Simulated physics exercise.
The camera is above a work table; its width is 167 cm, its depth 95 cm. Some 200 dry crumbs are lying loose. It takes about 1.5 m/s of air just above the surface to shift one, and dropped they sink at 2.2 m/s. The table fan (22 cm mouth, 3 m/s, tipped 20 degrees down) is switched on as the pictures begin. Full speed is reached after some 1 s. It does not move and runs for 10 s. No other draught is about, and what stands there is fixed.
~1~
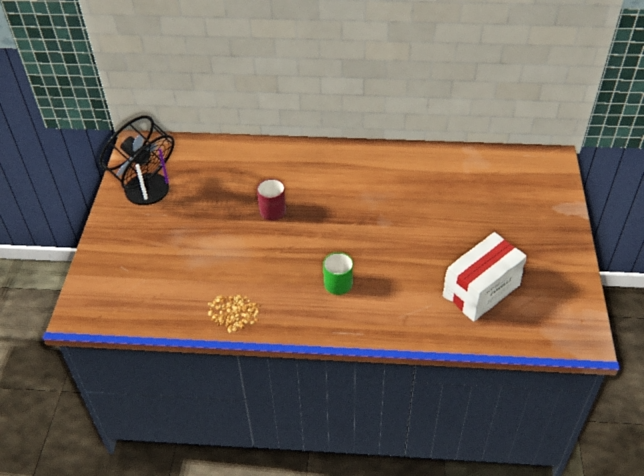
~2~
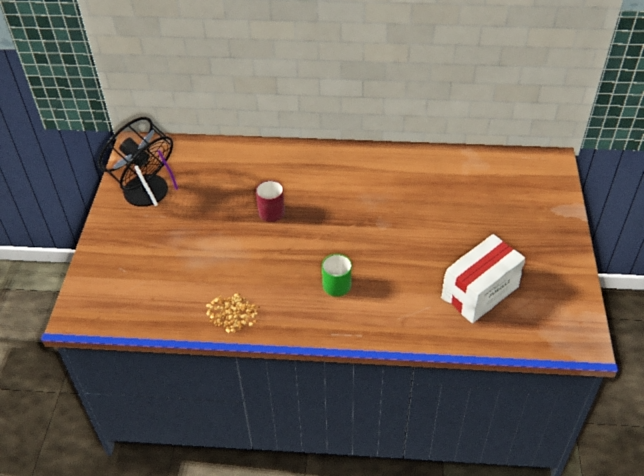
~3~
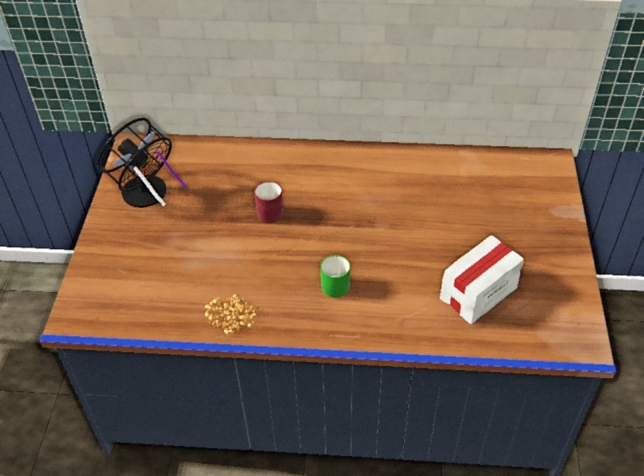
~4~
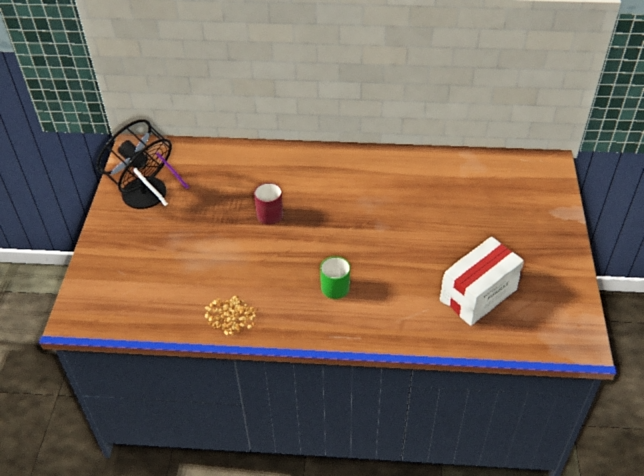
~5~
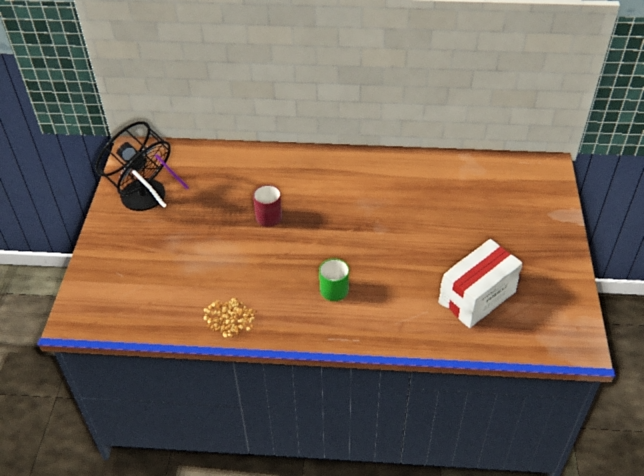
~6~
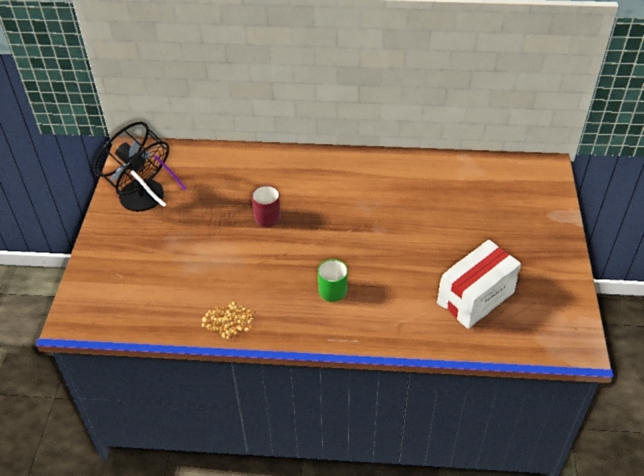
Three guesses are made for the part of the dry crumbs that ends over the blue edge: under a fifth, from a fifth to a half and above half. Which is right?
The share over the blue edge is over half.
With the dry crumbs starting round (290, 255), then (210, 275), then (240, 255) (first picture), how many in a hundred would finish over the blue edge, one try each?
In that order: 10 %, 100 %, 90 %.
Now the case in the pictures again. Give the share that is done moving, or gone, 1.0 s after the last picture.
About 100 %.
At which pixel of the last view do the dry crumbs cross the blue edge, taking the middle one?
Around (249, 357).
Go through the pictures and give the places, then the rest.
In the first frame, the middle of the dry crumbs is near (233, 312), none has stirred yet and the mouth of the table fan is at (138, 153).
In the second frame, the middle of the dry crumbs is near (232, 314), none has stirred yet and the blue edge is centred on (323, 356).
In the third frame, the middle of the dry crumbs is near (231, 315), none has stirred yet, the top of a mug is at (335, 266) and the top of a mug is at (268, 191).
In the fourth frame, the middle of the dry crumbs is near (230, 316) and none has stirred yet.
In the fifth frame, the middle of the dry crumbs is near (229, 318) and none has stirred yet.
In the sixth frame, the middle of the dry crumbs is near (229, 322), the farthest in sight from the table fan is at (247, 330) and about 15 % have left their places.
Then, 1.0 s after the last picture the count stands so, 100 % are over the blue edge.
Then, 2.2 s after the last picture the count stands so, 100 % are over the blue edge.
Then, 4.6 s after the last picture the count stands so, 100 % are over the blue edge.
Then, 9.1 s after the last picture, at the end, 100 % are over the blue edge.
